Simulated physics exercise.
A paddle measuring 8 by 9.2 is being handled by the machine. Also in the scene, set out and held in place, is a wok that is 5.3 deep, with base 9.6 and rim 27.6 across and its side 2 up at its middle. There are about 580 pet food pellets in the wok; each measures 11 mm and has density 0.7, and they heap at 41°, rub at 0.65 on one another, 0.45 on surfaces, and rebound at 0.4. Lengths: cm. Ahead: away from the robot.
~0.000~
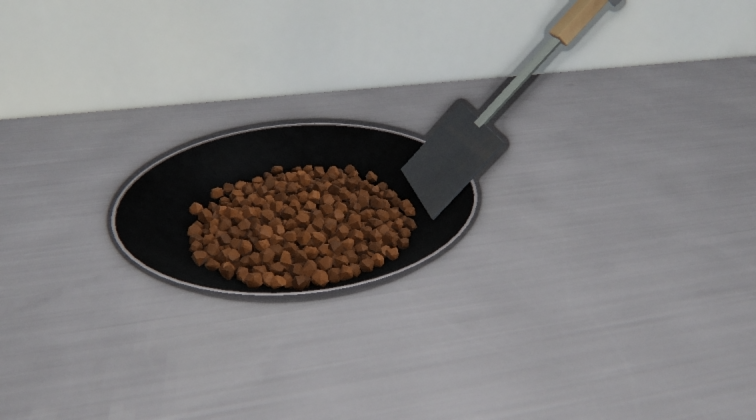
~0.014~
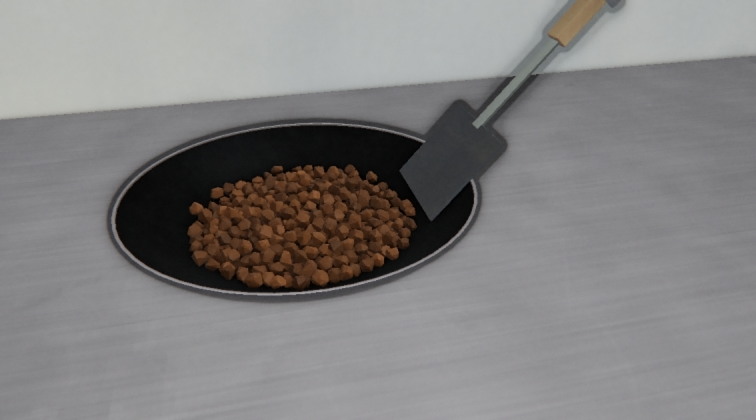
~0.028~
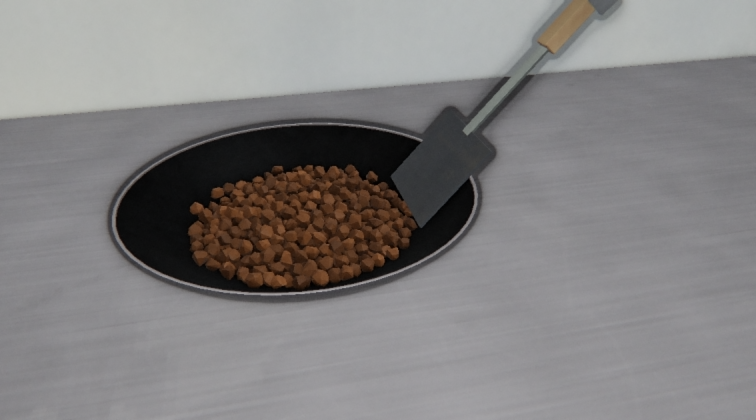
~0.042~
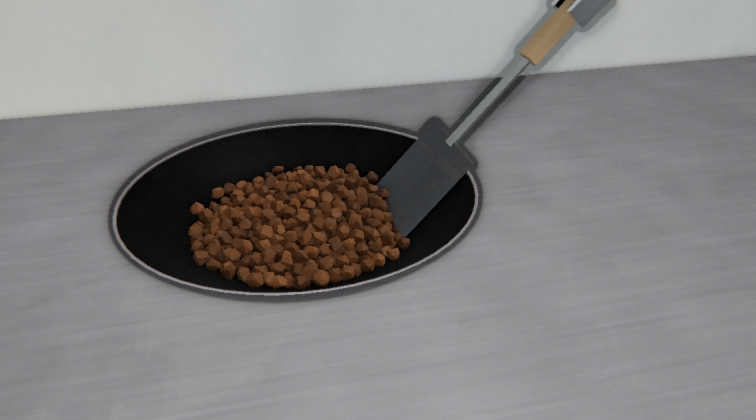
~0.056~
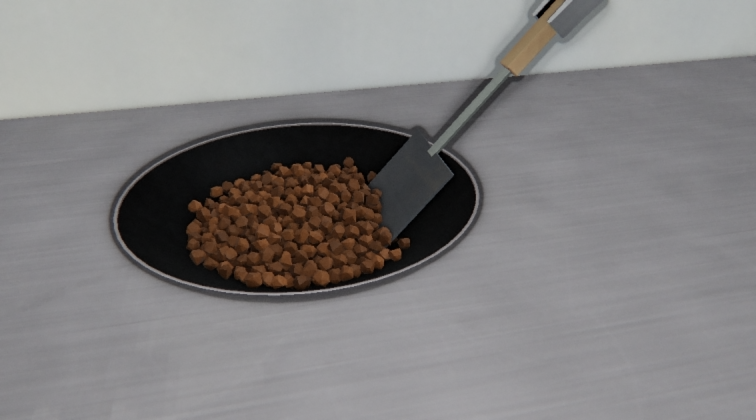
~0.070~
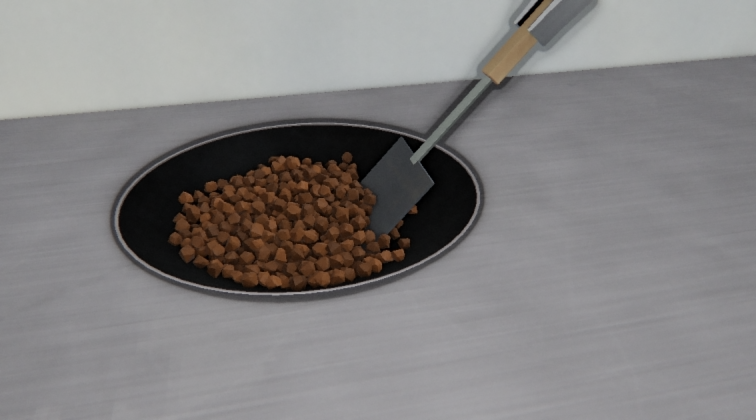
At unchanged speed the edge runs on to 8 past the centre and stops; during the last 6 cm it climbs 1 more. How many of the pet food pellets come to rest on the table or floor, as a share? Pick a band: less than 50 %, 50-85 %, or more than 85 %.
It falls in the band 50-85 %.
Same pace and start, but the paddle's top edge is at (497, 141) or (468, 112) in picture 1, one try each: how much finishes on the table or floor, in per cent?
Some 55 and 60 per cent.
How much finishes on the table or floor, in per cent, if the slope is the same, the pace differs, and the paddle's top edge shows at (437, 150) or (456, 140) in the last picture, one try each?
That comes to about 45 and about 35 percent, in that order.
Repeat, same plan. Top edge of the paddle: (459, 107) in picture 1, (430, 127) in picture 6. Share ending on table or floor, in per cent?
My guess would be close to 35 per cent.
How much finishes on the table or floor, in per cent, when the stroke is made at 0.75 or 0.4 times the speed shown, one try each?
Around 50 per cent, then around 30 per cent, would end on the table or floor.
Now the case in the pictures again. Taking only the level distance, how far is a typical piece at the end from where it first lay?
Near 21 cm, measured level.
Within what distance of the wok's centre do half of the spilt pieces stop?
28 cm.
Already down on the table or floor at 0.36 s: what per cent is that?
Around 45 %.
By 0.10 s, sloping 47°, highest piece 7 above the table; 575 in the wok.
By 0.14 s, sloping 47°, highest piece 8 above the table; 572 in the wok, 3 on the blade or in flight.
By 0.36 s, sloping 47°, highest piece 7 above the table; 252 on the table or floor, 247 in the wok, 76 on the blade or in flight.
By 1.41 s, sloping 47°, highest piece 6 above the table; 330 on the table or floor, 245 in the wok.
Final count, 330 on the table or floor, 245 in the wok. That is 57 % on the table or floor.
